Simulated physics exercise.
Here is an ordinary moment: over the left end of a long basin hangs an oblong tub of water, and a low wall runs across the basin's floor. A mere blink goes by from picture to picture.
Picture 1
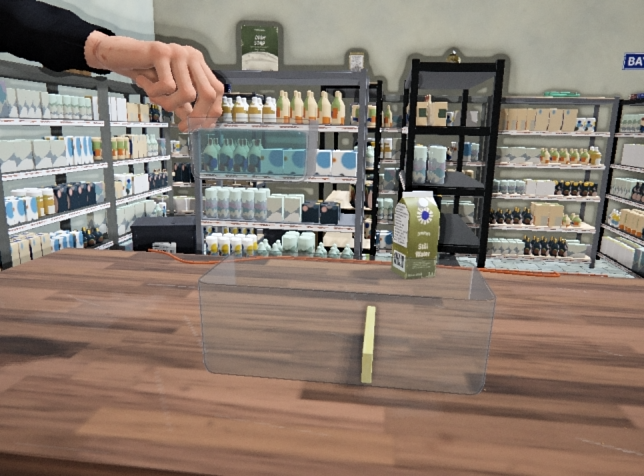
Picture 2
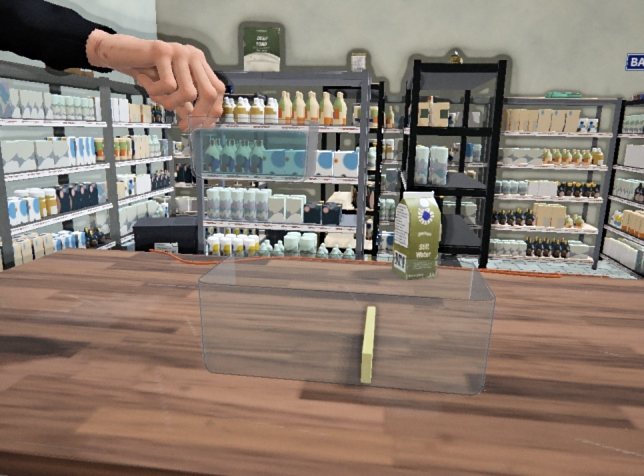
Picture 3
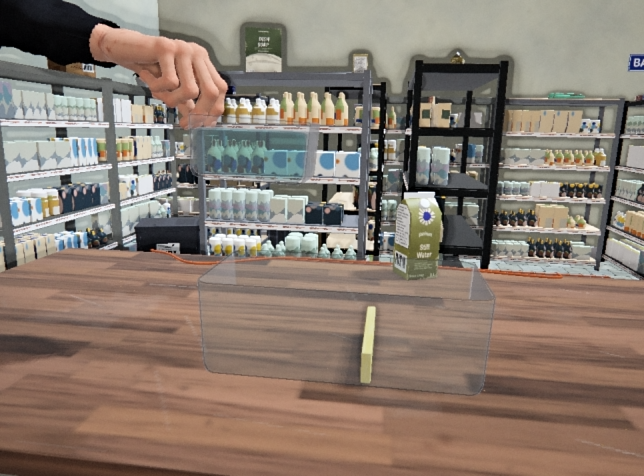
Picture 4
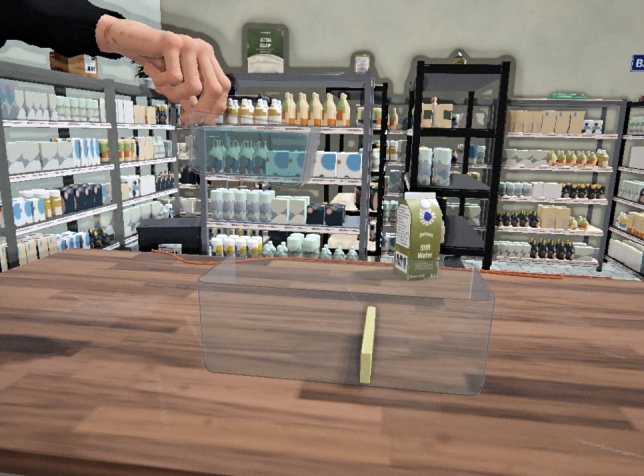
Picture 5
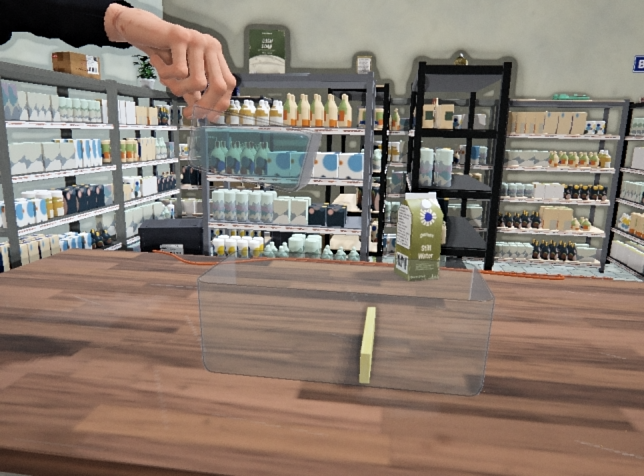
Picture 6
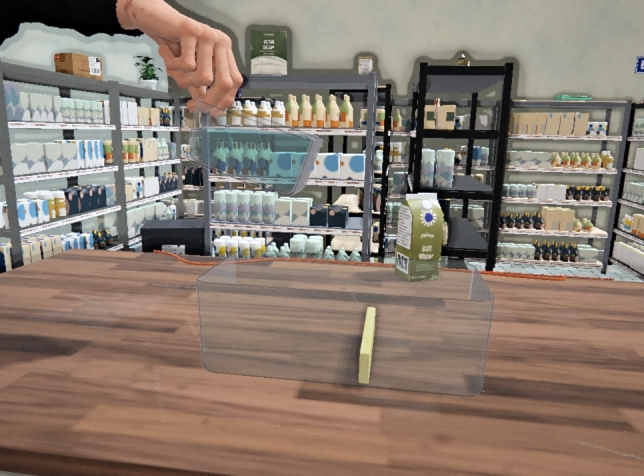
In a shop lined with stocked shelves, a hand holds an oblong tub of water above the left end of a long clear basin on a wooden counter. The hand slowly tilts the tub, its right side dipping, while the basin, its low wall and a green carton stay still.
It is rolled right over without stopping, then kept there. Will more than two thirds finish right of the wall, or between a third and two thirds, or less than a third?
Right of the wall there will be between a third and two thirds.
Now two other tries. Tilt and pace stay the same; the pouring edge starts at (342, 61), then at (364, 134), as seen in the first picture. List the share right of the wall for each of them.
70 %, 75 %.
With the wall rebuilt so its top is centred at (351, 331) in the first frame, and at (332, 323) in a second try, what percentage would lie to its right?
In order, 65 and 75 in a hundred.
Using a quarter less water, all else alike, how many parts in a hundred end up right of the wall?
The share comes to some 25 parts in a hundred.
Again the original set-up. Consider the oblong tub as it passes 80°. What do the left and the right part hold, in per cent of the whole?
10 % left, 20 % right.
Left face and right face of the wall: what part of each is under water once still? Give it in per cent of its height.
Once it is still, the left part shows 30 per cent and the right part 50.
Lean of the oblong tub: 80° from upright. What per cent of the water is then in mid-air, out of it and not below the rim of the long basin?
Estimated at 40 per cent or so.
A moment on, the oblong tub is tipped on its side and 29 per cent is still to pour, 8 is left of the wall and 21 right of it.
Next, the oblong tub is tipped right over and 3 per cent is still to pour, 42 is left of the wall and 48 right of it.
Then the oblong tub is tipped right over and 0 per cent is still to pour, 51 is left of the wall and 48 right of it.
Later the oblong tub is tipped right over and 0 per cent is still to pour, 50 is left of the wall and 48 right of it.
Finally, 50 per cent lies left of the wall, 48 right of it and 1 outside.
